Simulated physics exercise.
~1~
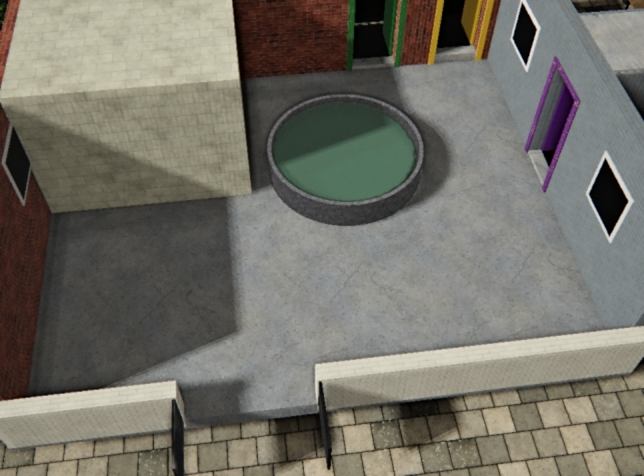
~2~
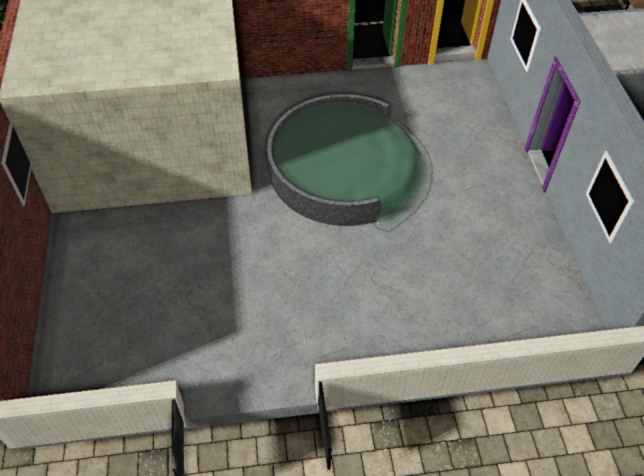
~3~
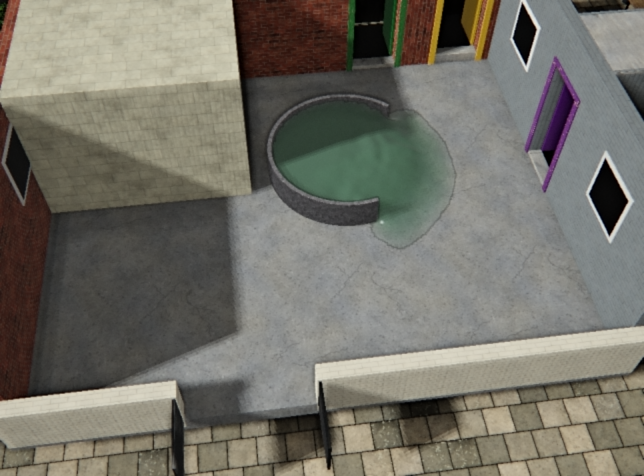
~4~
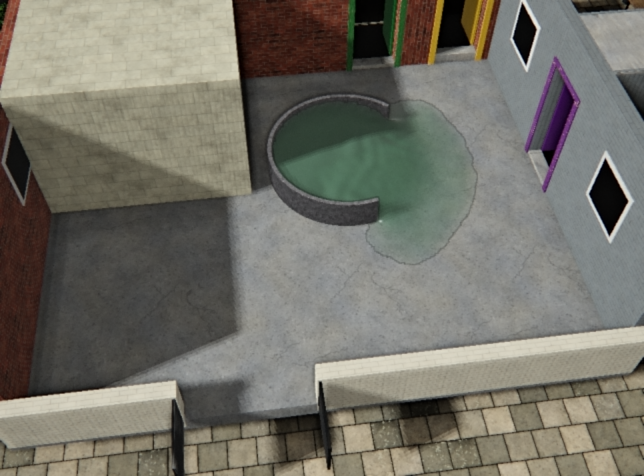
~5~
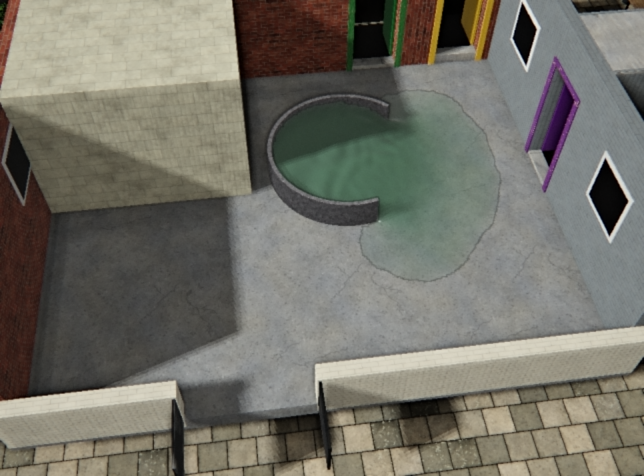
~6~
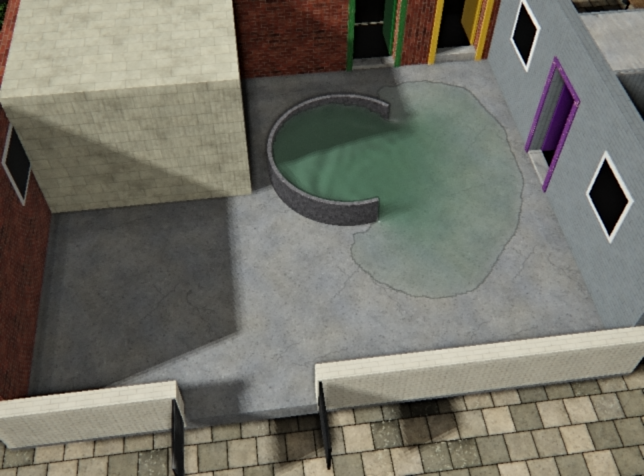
The video shows a round stone pool of green water in a walled yard beside a pale block building; its right side opens and water pours out, spreading steadily across the grey paving toward the wall with the purple doorway.
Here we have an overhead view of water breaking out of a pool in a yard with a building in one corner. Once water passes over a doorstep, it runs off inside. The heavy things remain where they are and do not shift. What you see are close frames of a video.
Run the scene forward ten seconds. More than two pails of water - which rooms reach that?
The purple door reaches it; the green door falls short; the yellow door falls short.
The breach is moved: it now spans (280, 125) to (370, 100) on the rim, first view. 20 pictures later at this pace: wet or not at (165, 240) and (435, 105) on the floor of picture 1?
Point one not reached; point two reached.
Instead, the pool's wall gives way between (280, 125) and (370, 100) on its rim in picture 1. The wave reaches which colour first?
My answer is the door marked green.
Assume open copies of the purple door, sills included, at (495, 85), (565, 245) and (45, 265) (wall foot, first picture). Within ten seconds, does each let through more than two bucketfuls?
Door by door, it goes clears the line, clears the line, misses the line.
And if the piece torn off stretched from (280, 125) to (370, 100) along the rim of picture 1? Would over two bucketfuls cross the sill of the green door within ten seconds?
Note: Green door admits more.
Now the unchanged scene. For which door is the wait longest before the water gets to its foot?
My answer is the green one.
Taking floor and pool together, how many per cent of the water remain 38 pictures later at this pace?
About 88 %.
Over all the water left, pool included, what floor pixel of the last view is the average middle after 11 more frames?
It is around (426, 180).
A moment on, water covers 35 % of the floor; the purple door under two buckets in, the green door not reached, the yellow door wet at the sill, nothing in.
Next, water covers 35 % of the floor; the purple door far over two buckets in, the green door wet at the sill, nothing in, the yellow door wet at the sill, nothing in.
Then, water covers 40 % of the floor; the purple door far over two buckets in, the green door wet at the sill, nothing in, the yellow door wet at the sill, nothing in.
Later, water covers 75 % of the floor; the purple door far over two buckets in, the green door wet at the sill, nothing in, the yellow door wet at the sill, nothing in.
In the end, water covers 95 % of the floor; the purple door far over two buckets in, the green door wet at the sill, nothing in, the yellow door wet at the sill, nothing in.
